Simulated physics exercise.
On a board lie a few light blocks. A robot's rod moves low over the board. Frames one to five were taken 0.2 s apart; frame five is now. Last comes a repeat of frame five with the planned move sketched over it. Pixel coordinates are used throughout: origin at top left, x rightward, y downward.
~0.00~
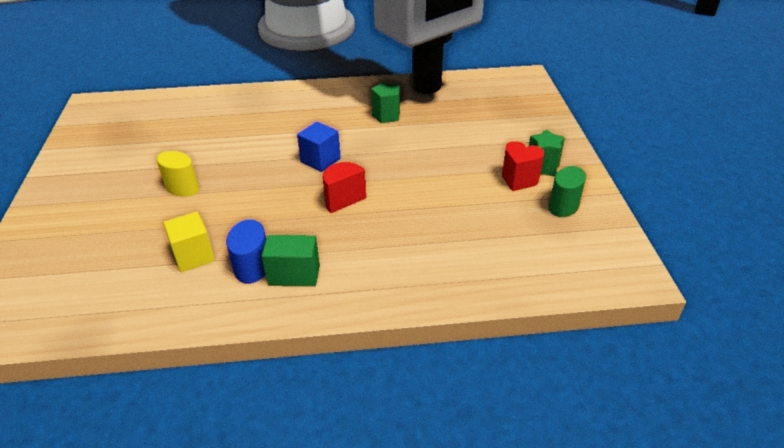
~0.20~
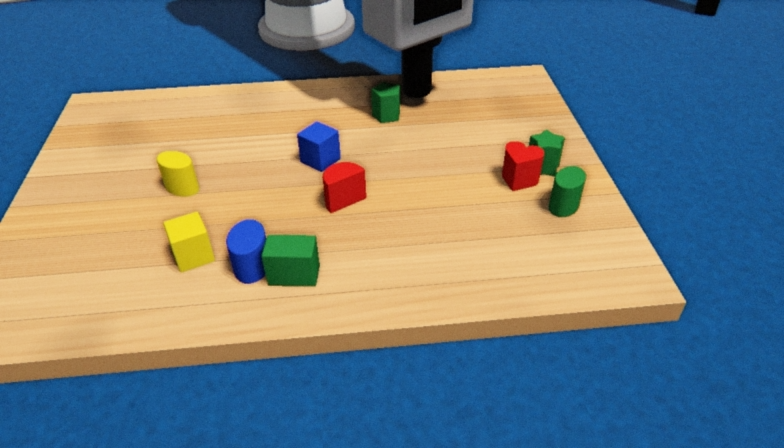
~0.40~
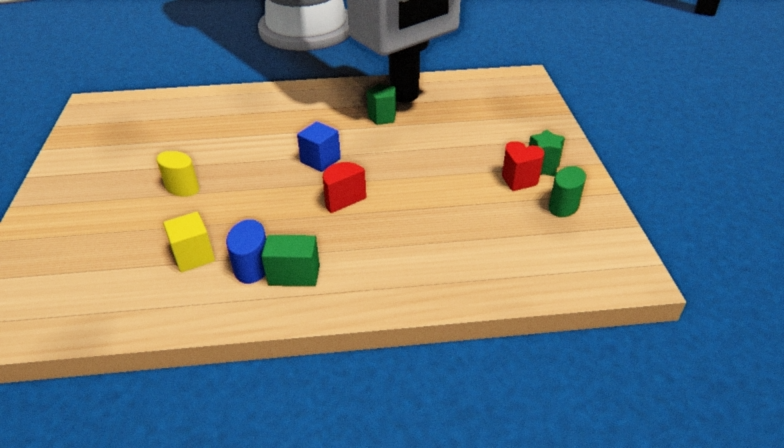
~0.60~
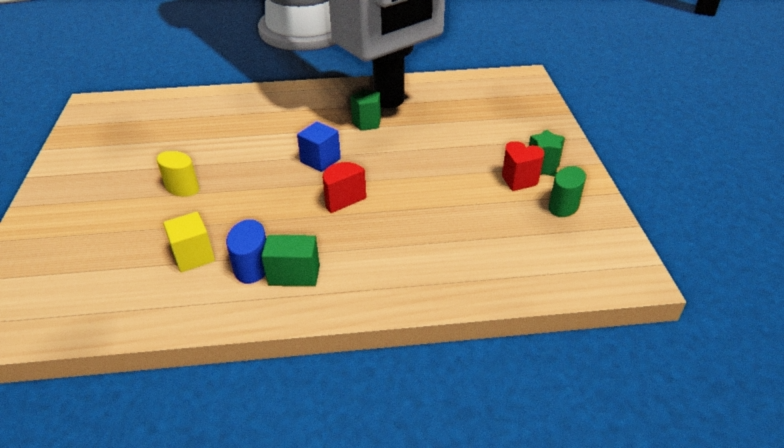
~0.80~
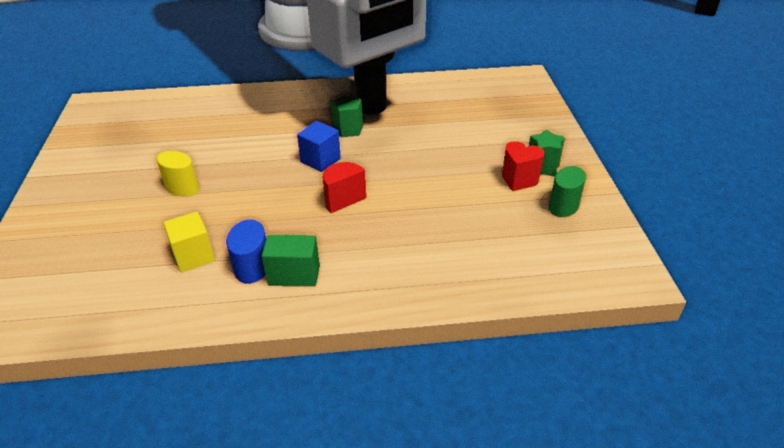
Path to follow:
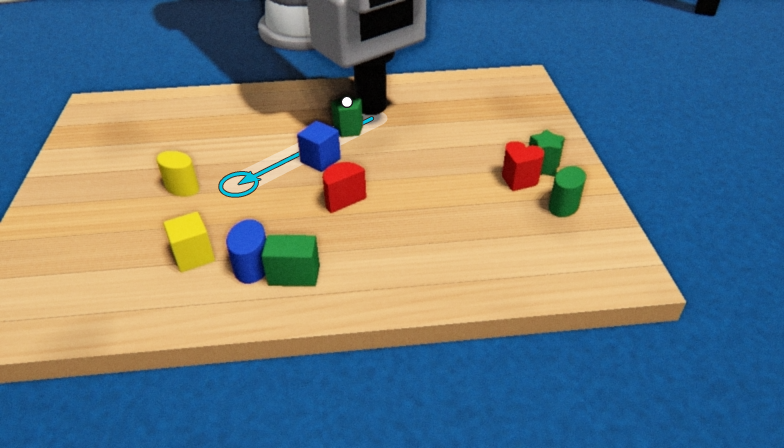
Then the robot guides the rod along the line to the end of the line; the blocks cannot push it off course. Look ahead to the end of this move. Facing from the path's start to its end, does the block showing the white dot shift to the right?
Yes, that is what happens.
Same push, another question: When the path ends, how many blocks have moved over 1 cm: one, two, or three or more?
By the end of the path, two blocks have moved more than about a centimetre.
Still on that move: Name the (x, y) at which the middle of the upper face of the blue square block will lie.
The answer is (305, 144).
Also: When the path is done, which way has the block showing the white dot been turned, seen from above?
Verdict: Clockwise.
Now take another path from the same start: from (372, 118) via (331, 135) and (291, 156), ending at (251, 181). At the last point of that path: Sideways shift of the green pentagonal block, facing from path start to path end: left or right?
Picture yourself facing from the start of the path to its end: The green pentagonal block moves off to your right.
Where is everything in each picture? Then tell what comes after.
Lower end of the rod at (427, 88), tops of blocks, yellow oval block at (174, 159), blue square block at (318, 131), green pentagonal block at (387, 88), in the first frame.
Rod at (417, 92), blocks as before, in the second frame.
Rod at (404, 96), green pentagonal block at (382, 90), in the third frame.
Rod at (389, 102), green pentagonal block at (366, 96), in the fourth frame.
Rod at (372, 108), yellow oval block at (174, 159), blue square block at (318, 131), green pentagonal block at (347, 102), in the fifth frame.
The drawn path runs straight from (372, 118) to (239, 184); the dot is on the green pentagonal block.
What follows on the original path. One third of the way, rod at (329, 128); blue square block at (314, 134), turned 20° anticlockwise; green pentagonal block at (298, 117), turned 45° clockwise.
Two thirds of the way, rod at (284, 150); blue square block at (305, 144), turned 80° anticlockwise; green pentagonal block at (249, 132), turned 75° clockwise.
At the end, rod at (236, 173); yellow oval block not moved; blue square block at (305, 144), turned 80° anticlockwise; green pentagonal block at (228, 135), turned 105° clockwise.
